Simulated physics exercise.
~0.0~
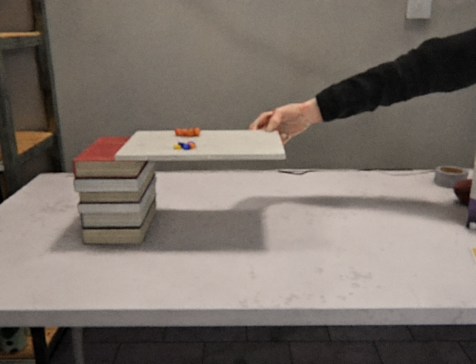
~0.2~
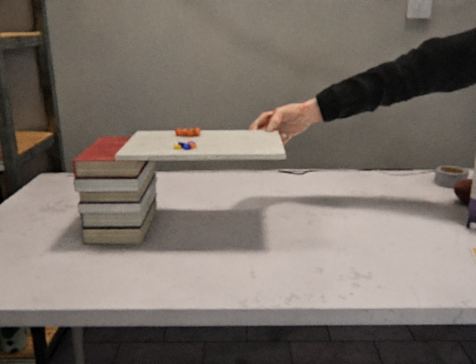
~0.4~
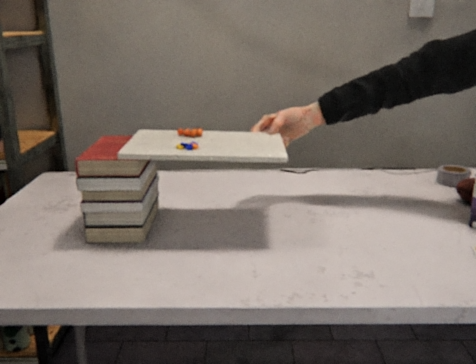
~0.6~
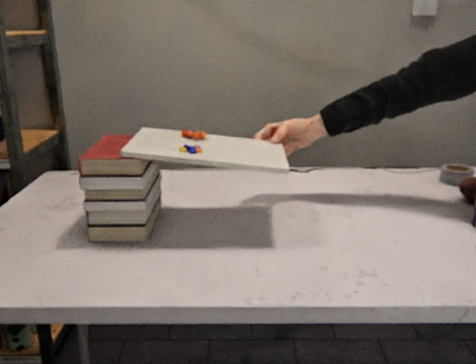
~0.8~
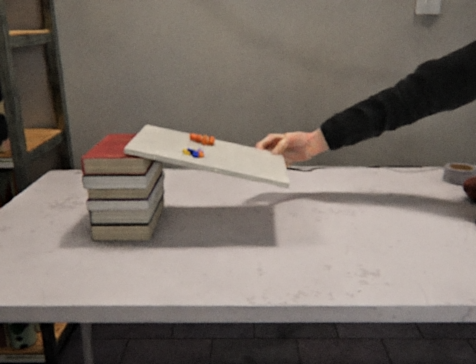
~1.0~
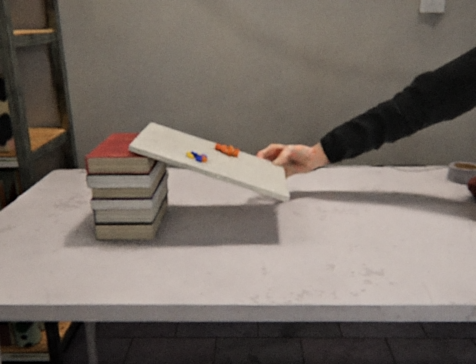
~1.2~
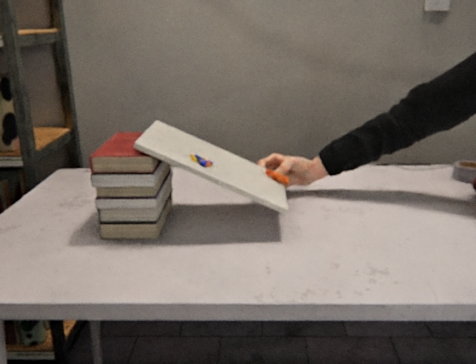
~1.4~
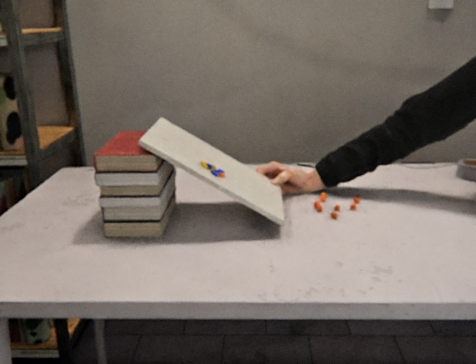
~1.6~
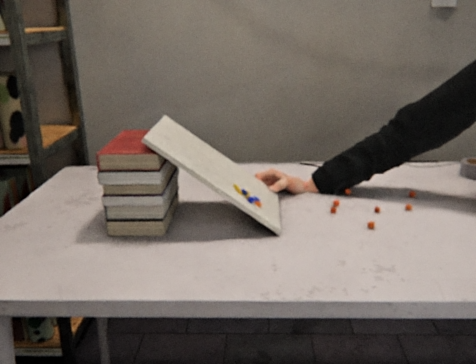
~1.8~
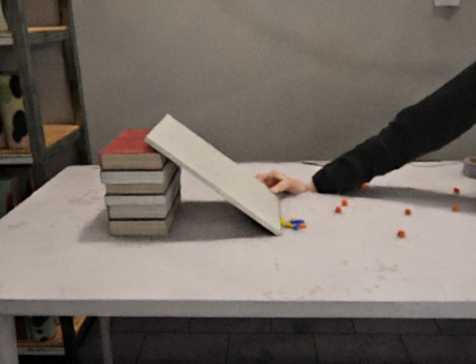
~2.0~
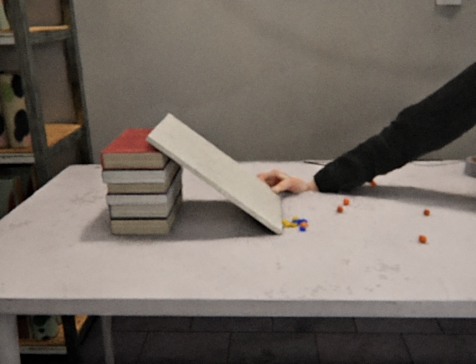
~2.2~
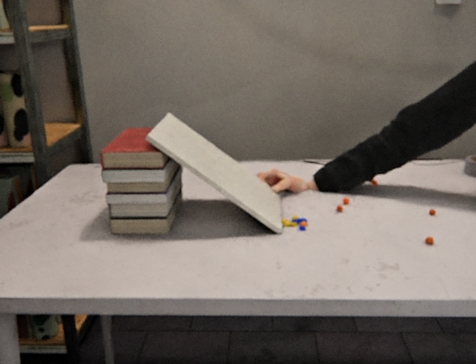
A hand lowered one end of a pale board propped on a stack of books until it rested on the table; small orange pieces tumbled off first and scattered to the right, then blue and yellow ones slid down and stopped at its foot.
